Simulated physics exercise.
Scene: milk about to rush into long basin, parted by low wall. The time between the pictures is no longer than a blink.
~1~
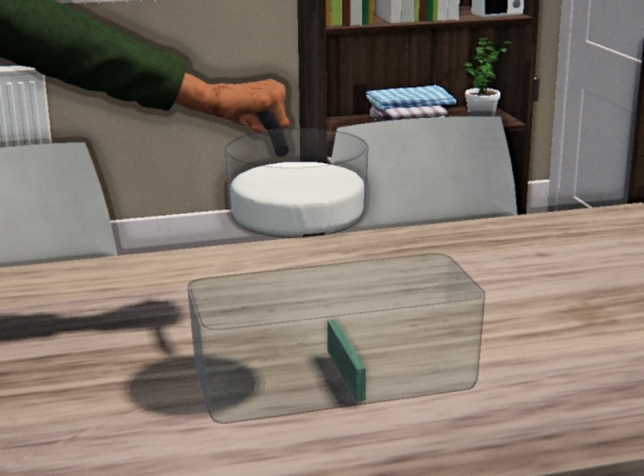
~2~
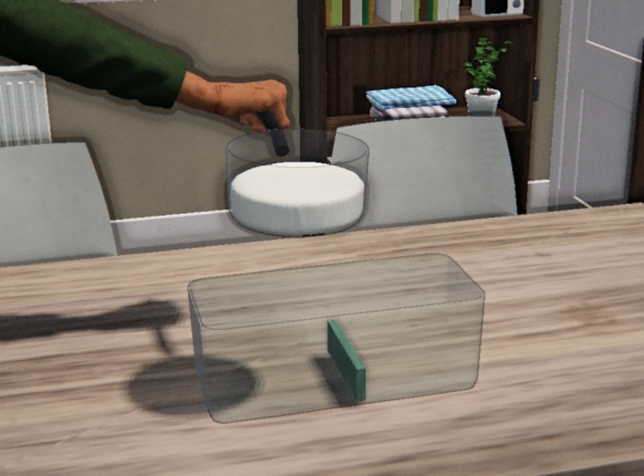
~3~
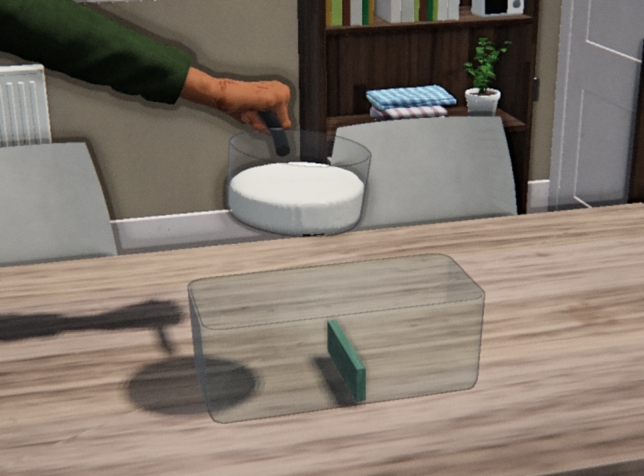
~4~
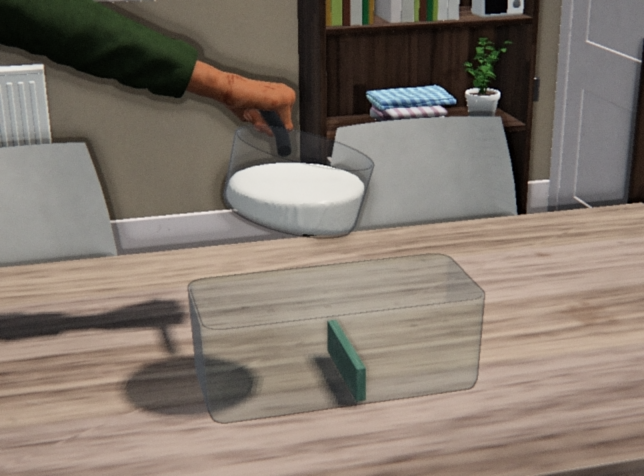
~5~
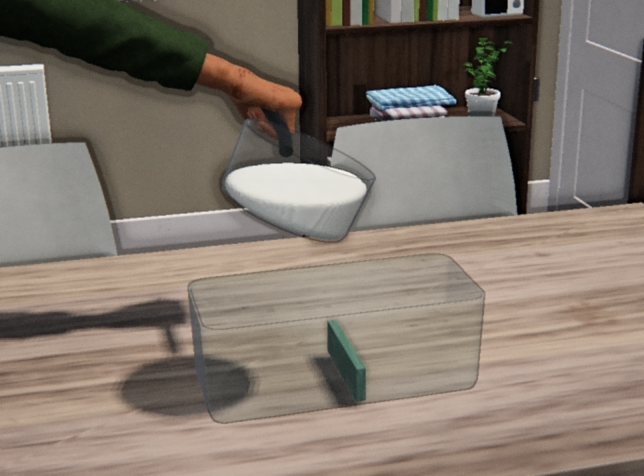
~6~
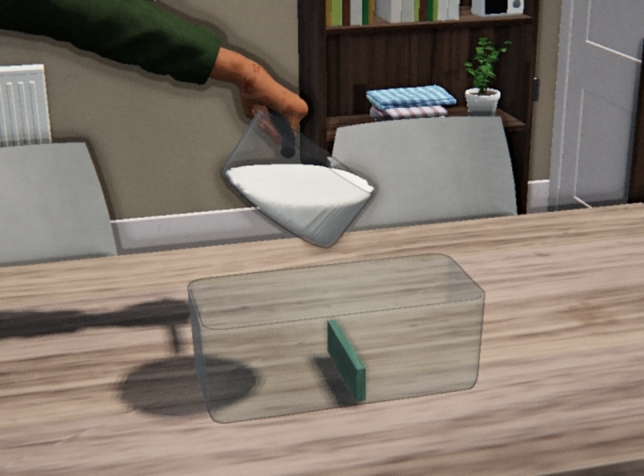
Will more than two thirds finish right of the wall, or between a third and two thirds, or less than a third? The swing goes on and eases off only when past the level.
Right of the wall there will be more than two thirds.
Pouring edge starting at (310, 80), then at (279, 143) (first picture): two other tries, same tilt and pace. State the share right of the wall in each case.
Estimate: 55 per cent, then 10 per cent.
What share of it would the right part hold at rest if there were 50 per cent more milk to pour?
About 80 per cent.
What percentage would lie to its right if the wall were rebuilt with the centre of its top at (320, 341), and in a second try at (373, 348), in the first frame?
Try 1: Some 95 %; try 2: 55 %.
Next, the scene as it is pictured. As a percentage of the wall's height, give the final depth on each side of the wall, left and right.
Left: About 0; right: About 70.
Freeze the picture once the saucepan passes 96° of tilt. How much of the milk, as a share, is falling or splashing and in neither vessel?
Roughly 30 %.
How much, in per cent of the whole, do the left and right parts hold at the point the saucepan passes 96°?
Split: Left 0 per cent, right 35 per cent.
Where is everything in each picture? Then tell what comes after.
In the first picture, tilt 0°; pouring edge (364, 143); surface from (231, 187) to (359, 175); the long basin's rim runs from (195, 306) to (466, 275); the wall's top is at (346, 344).
In the second picture, tilt 2°; pouring edge (365, 145); surface from (231, 186) to (359, 176).
In the third picture, tilt 7°; pouring edge (367, 151); surface from (230, 185) to (359, 177).
In the fourth picture, tilt 15°; pouring edge (370, 161); surface from (229, 184) to (360, 178).
In the fifth picture, tilt 25°; pouring edge (371, 174); surface from (225, 181) to (362, 178).
In the sixth picture, tilt 38°; pouring edge (369, 189); surface from (228, 176) to (368, 180).
A moment on, the saucepan is tipped on its side and 31 per cent is still to pour, 0 is left of the wall and 37 right of it.
Next, the saucepan is tipped right over and 5 per cent is still to pour, 7 is left of the wall and 79 right of it.
Then the saucepan is tipped right over and 0 per cent is still to pour, 8 is left of the wall and 90 right of it.
Later the saucepan is tipped right over and 0 per cent is still to pour, 8 is left of the wall and 91 right of it.
In the end 8 per cent lies left of the wall, 91 right of it and 1 outside.
